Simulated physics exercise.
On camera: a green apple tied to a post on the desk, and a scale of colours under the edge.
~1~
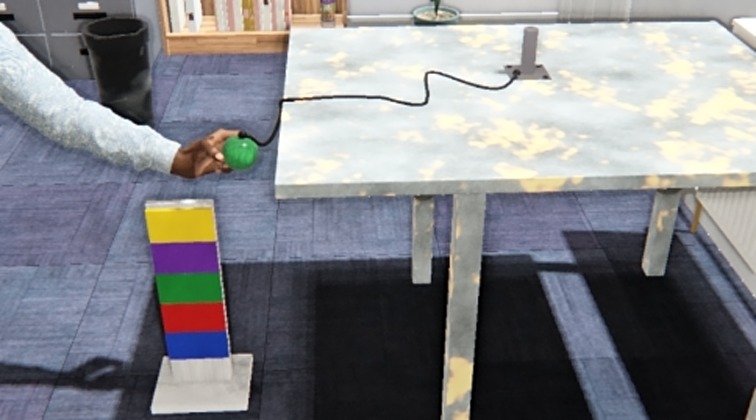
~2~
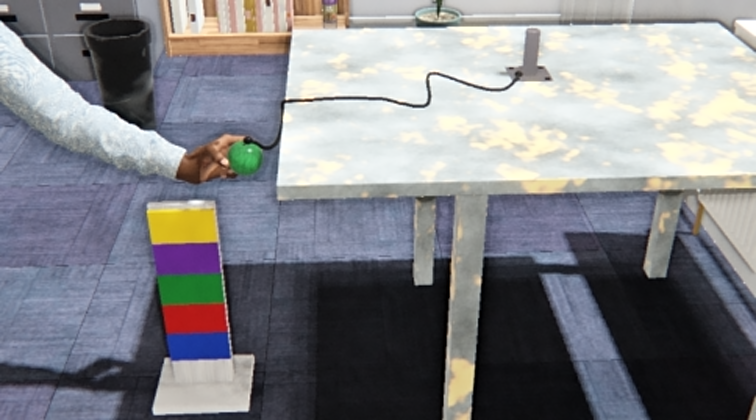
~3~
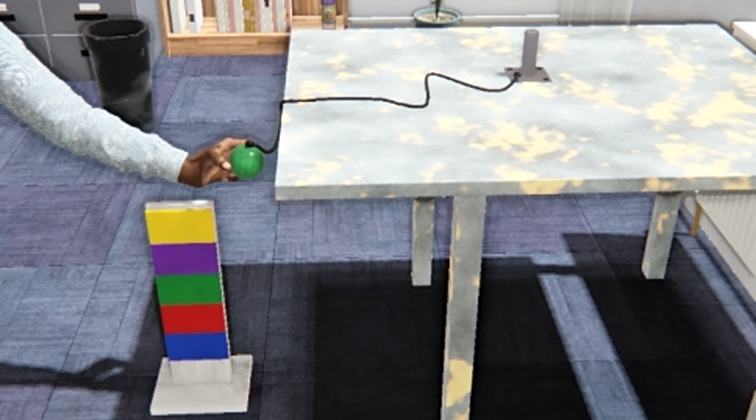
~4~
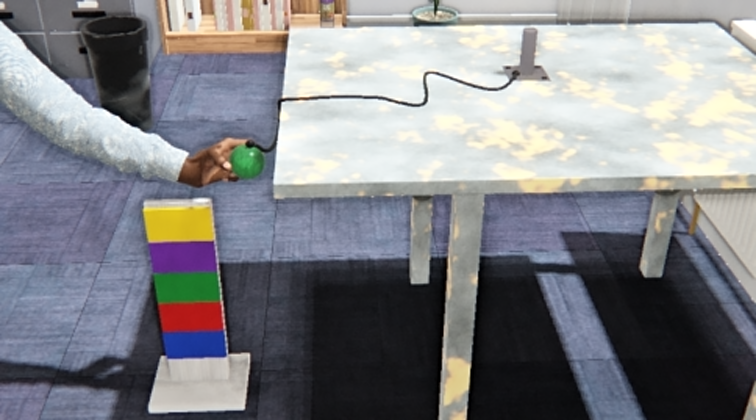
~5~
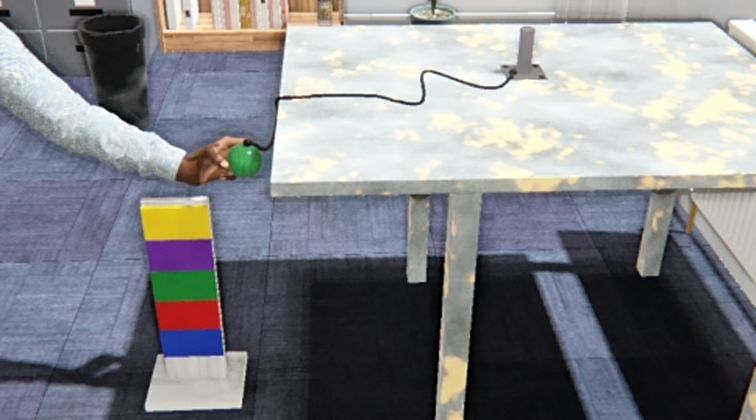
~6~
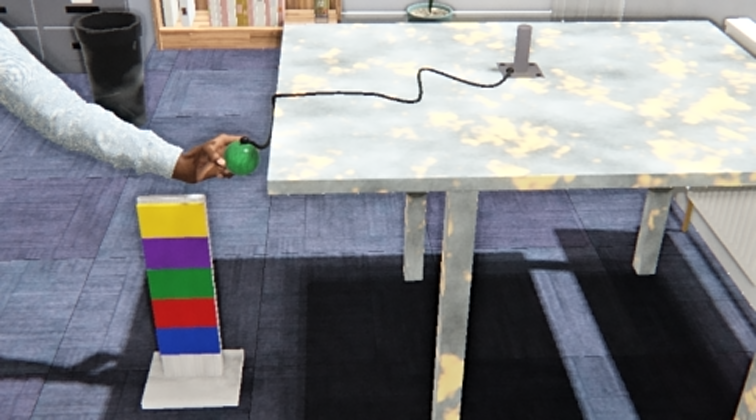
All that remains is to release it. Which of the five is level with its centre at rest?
Its middle rests at the green band.
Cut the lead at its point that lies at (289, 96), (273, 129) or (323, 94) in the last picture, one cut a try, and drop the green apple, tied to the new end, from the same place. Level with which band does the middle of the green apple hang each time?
Try by try: Yellow; purple; higher than all five.
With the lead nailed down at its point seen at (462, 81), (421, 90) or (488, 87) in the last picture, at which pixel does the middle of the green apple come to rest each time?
Try by try, around (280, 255), (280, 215) and (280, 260).
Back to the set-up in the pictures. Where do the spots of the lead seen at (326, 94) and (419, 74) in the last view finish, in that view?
Near (279, 157) and (372, 84).
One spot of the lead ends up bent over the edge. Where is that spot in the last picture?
Near (391, 99).
Soon after, apple near (257, 284); level with green.
After that, apple near (306, 263); level with green.
And then, apple near (275, 276); level with green.
In the end, apple near (286, 274); level with green. The green one.
